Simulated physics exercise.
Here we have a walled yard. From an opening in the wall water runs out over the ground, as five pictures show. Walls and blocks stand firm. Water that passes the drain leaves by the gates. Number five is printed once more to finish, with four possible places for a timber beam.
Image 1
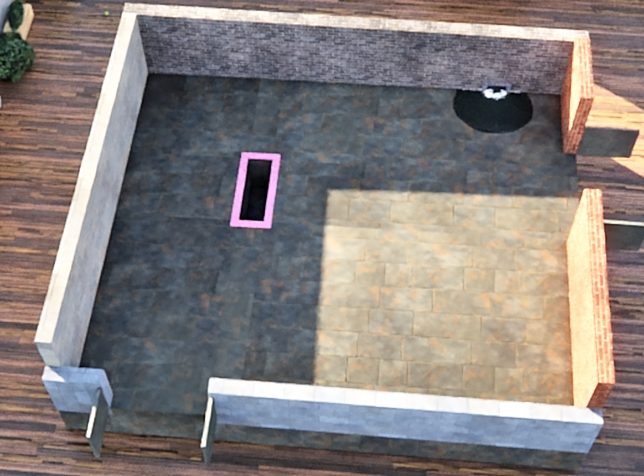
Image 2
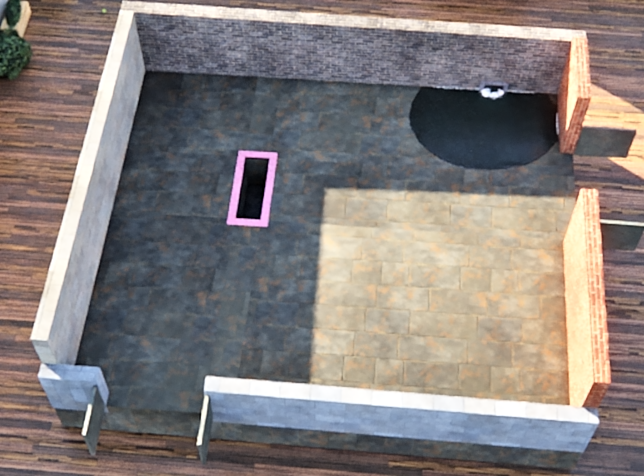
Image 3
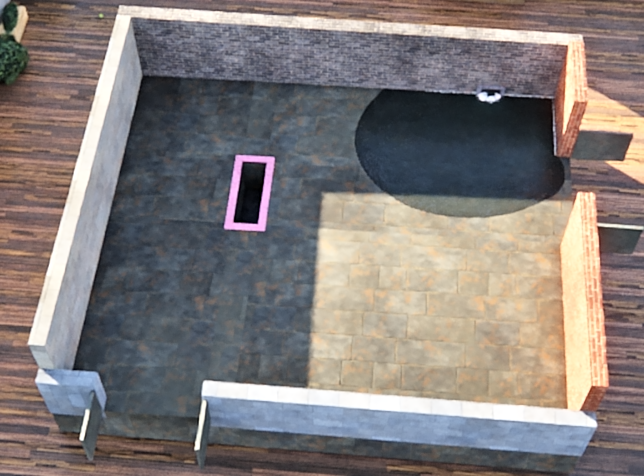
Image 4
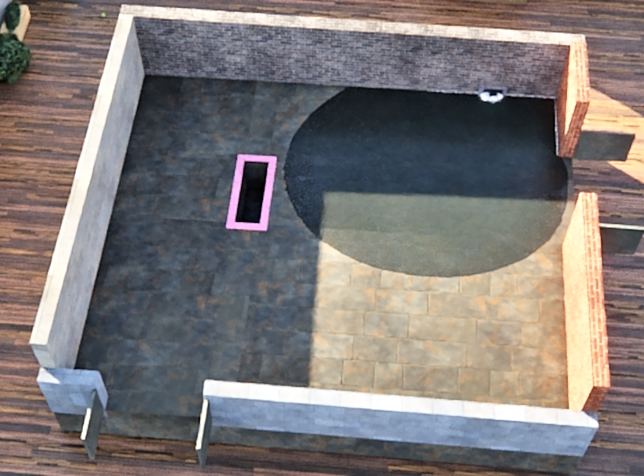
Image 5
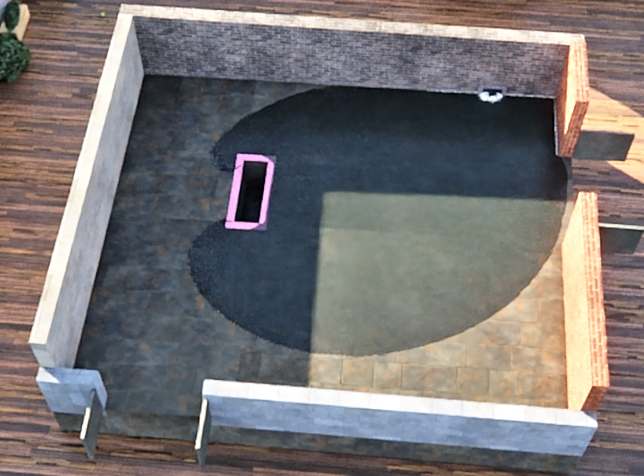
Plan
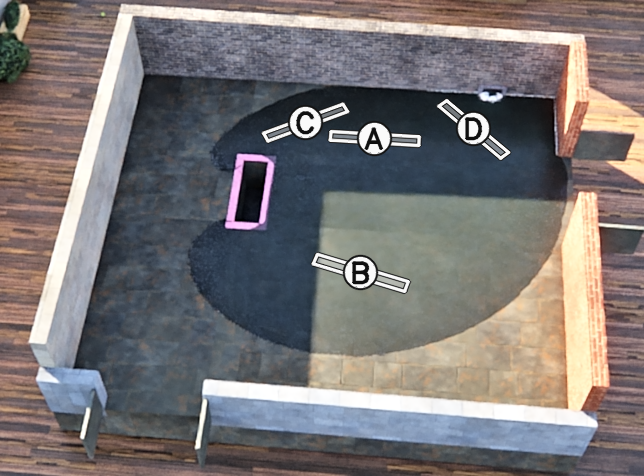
At the start, a small dark patch of water lies by the back wall near the right corner of a walled yard. It spreads left and forward across the paving, over shaded and sunlit ground, then reaches the pink-edged drain pit and wraps around its sides, covering much of the floor.
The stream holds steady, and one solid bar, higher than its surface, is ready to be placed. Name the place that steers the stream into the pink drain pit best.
I would pick position B.
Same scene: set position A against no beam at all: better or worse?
It is worse.
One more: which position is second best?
That would be C.
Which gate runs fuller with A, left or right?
The left gate.
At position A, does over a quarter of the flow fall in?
No, it does not.
In white, A from (330, 135) to (418, 141); B from (315, 259) to (406, 286); C from (265, 137) to (345, 107); D from (442, 103) to (504, 155).
With A, about 18 % of the stream goes into the pink drain pit, about 78 % out by the gates.
With B, about 40 % of the stream goes into the pink drain pit, about 57 % out by the gates.
With C, about 28 % of the stream goes into the pink drain pit, about 68 % out by the gates.
With D, about 15 % of the stream goes into the pink drain pit, about 79 % out by the gates.
